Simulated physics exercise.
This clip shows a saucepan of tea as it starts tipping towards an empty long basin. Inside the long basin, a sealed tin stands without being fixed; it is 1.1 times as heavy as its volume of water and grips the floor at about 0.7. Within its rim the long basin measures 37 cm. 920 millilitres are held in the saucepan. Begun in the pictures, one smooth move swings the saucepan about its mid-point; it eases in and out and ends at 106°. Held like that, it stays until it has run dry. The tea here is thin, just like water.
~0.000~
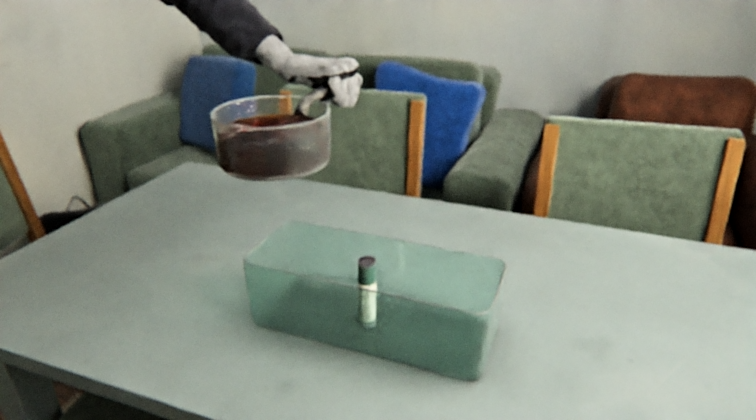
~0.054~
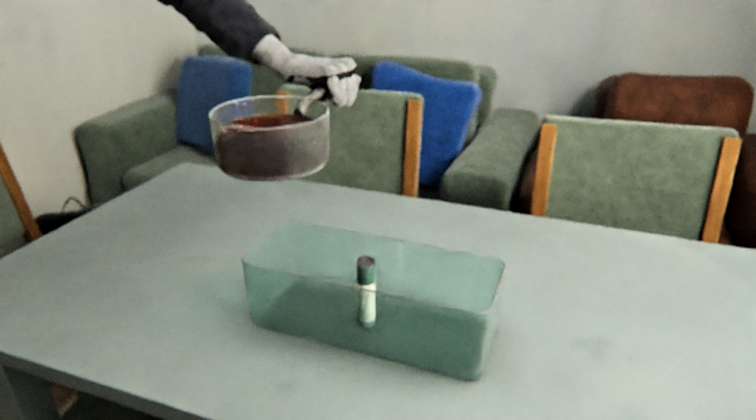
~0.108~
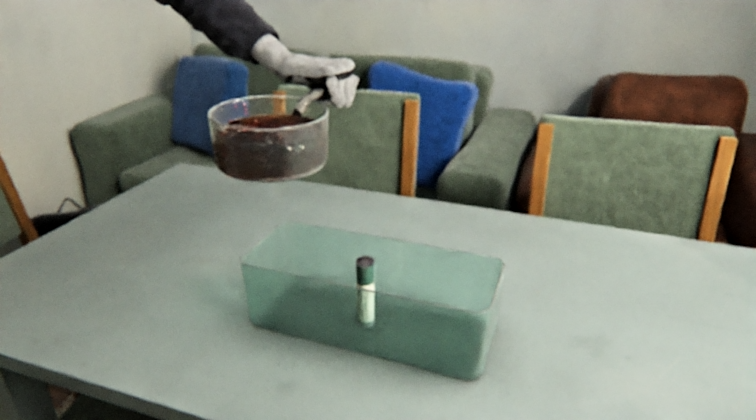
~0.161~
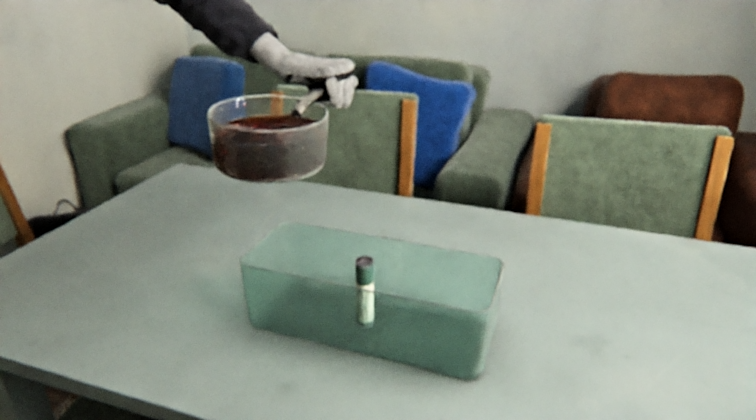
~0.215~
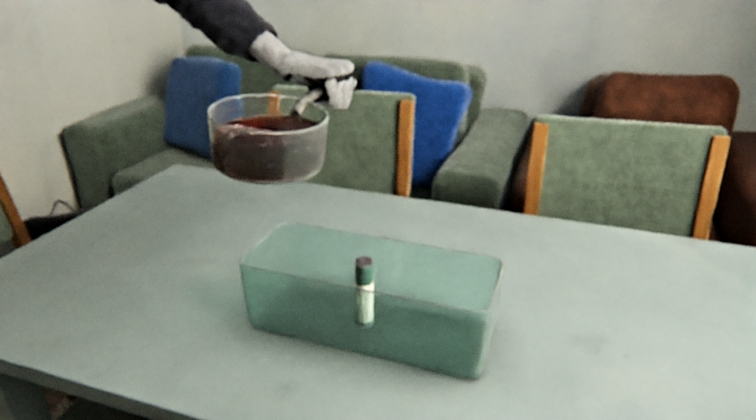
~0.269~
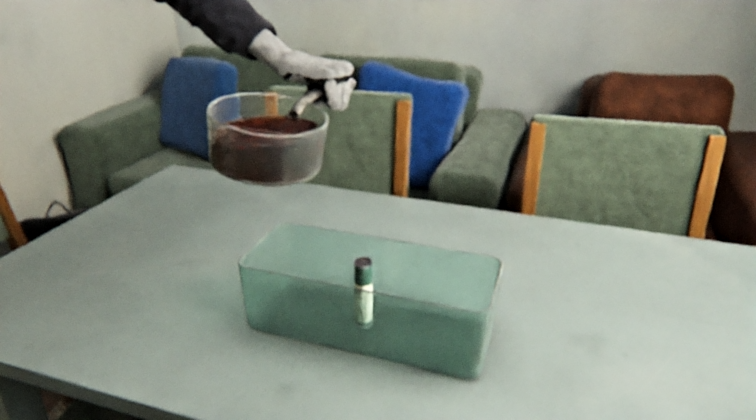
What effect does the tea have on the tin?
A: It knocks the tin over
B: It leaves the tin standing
B.
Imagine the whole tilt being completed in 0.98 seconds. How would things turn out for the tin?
Well, the tin simply tips.
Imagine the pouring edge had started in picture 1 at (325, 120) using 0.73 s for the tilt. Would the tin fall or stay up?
After that, the tin overturns.
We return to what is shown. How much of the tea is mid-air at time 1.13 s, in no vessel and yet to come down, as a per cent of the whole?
Around 14 percent of it is airborne.
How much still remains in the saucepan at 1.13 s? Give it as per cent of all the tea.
I'd estimate some 12 per cent.
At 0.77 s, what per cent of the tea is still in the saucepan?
66 %.
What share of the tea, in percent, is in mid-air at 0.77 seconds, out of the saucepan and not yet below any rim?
Around 28 percent.
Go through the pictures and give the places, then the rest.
In the first picture, tilt 0°; pouring edge (323, 118); surface from (228, 123) to (324, 134); the long basin's rim runs from (265, 240) to (499, 288); the tin's top is at (367, 264).
In the second picture, tilt 0°; pouring edge (322, 119); surface from (227, 123) to (323, 134).
In the third picture, tilt 1°; pouring edge (322, 120); surface from (226, 123) to (322, 135).
In the fourth picture, tilt 3°; pouring edge (322, 122); surface from (225, 124) to (322, 136).
In the fifth picture, tilt 6°; pouring edge (322, 125); surface from (224, 124) to (321, 136).
In the sixth picture, tilt 9°; pouring edge (322, 129); surface from (222, 125) to (321, 137).
By 0.77 s the tilt is 59° and 66 per cent is still to pour; the tin stands where it began.
By 1.13 s the tilt is 95° and 13 per cent is still to pour; the tin stands where it began.
By 1.51 s the tilt is 106° and 0 per cent is still to pour; the tin stands 1 cm from where it began.
By 1.93 s the tilt is 106° and 0 per cent is still to pour; the tin stands 1 cm from where it began.
At rest the tin stands 1 cm from where it began.
